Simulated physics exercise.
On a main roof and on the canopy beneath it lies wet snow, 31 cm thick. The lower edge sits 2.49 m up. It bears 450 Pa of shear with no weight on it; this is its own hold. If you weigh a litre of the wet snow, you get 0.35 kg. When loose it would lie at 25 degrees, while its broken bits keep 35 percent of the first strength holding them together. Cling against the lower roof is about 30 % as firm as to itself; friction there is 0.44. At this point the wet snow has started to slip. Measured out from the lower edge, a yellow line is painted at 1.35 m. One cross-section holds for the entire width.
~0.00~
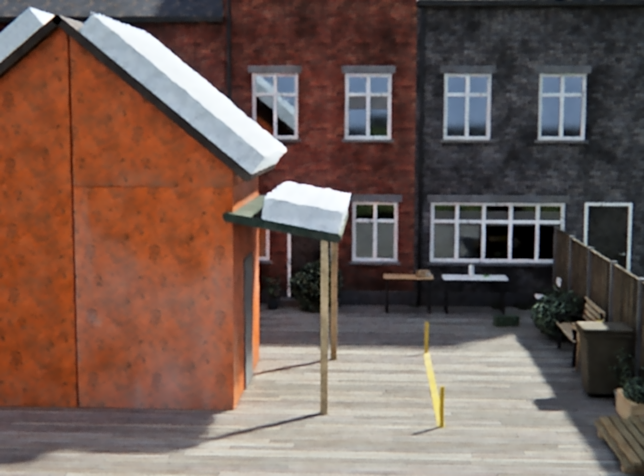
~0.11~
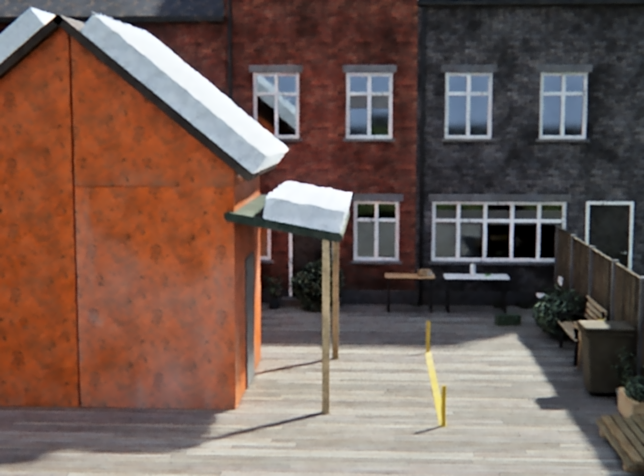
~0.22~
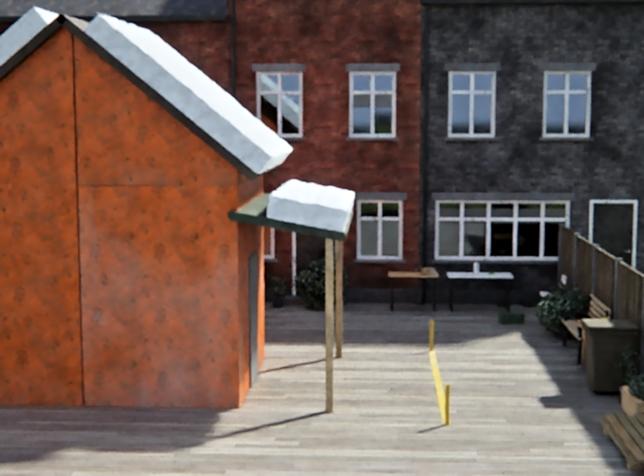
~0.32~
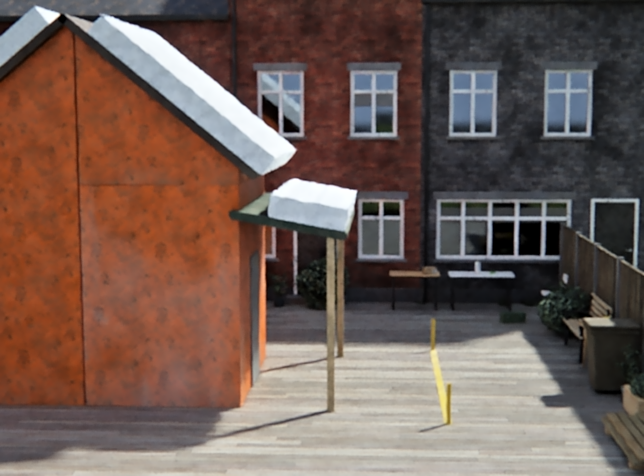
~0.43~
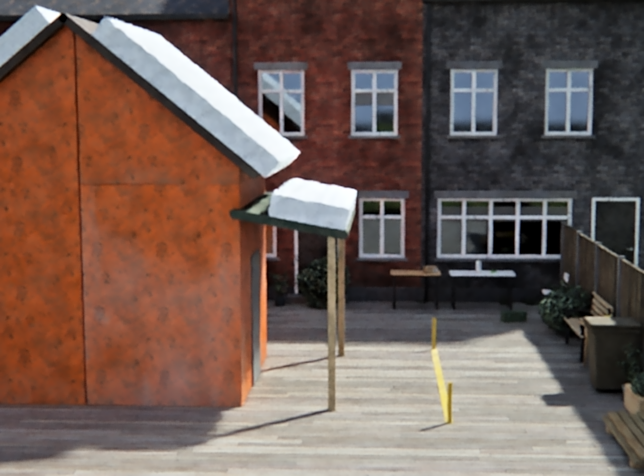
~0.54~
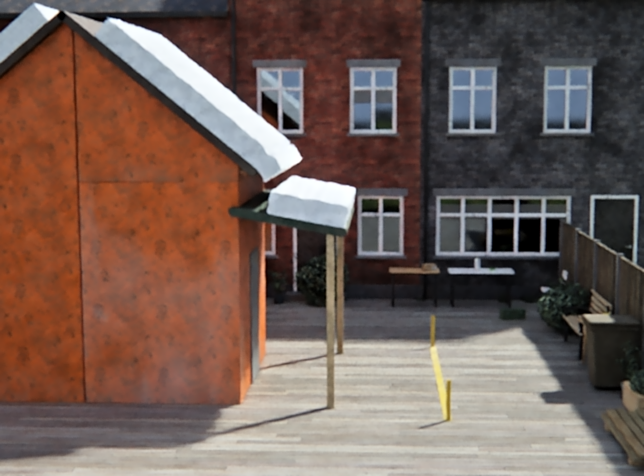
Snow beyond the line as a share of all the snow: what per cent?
The share beyond the line comes to about 14 %.
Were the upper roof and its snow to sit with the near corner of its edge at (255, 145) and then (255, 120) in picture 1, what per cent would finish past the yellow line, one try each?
Try 1: Near 40 %; try 2: Near 50 %.
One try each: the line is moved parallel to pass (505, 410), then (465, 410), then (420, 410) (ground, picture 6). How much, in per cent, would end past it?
About 0 %, 8 %, 25 %.
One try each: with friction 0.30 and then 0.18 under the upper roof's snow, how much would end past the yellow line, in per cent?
Roughly 45 per cent first, roughly 55 per cent second.
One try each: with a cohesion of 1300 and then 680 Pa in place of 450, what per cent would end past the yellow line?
Respectively 0 % and 3 %.
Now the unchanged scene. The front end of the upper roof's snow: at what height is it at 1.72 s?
2.8 m, more or less.
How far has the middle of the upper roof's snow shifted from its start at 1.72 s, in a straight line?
Roughly 1.6 m.
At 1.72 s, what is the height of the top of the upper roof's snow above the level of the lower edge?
It sits some 1.8 m above the lower edge at that time.
After 1.08 s, none is below the lower edge and 0 % is past the line.
After 1.72 s, none is below the lower edge and 0 % is past the line.
After 2.36 s, 17 % is below the lower edge and 0 % is past the line.
After 3.00 s, 41 % is below the lower edge and 8 % is past the line.
After 5.40 s, 58 % is below the lower edge and 14 % is past the line.
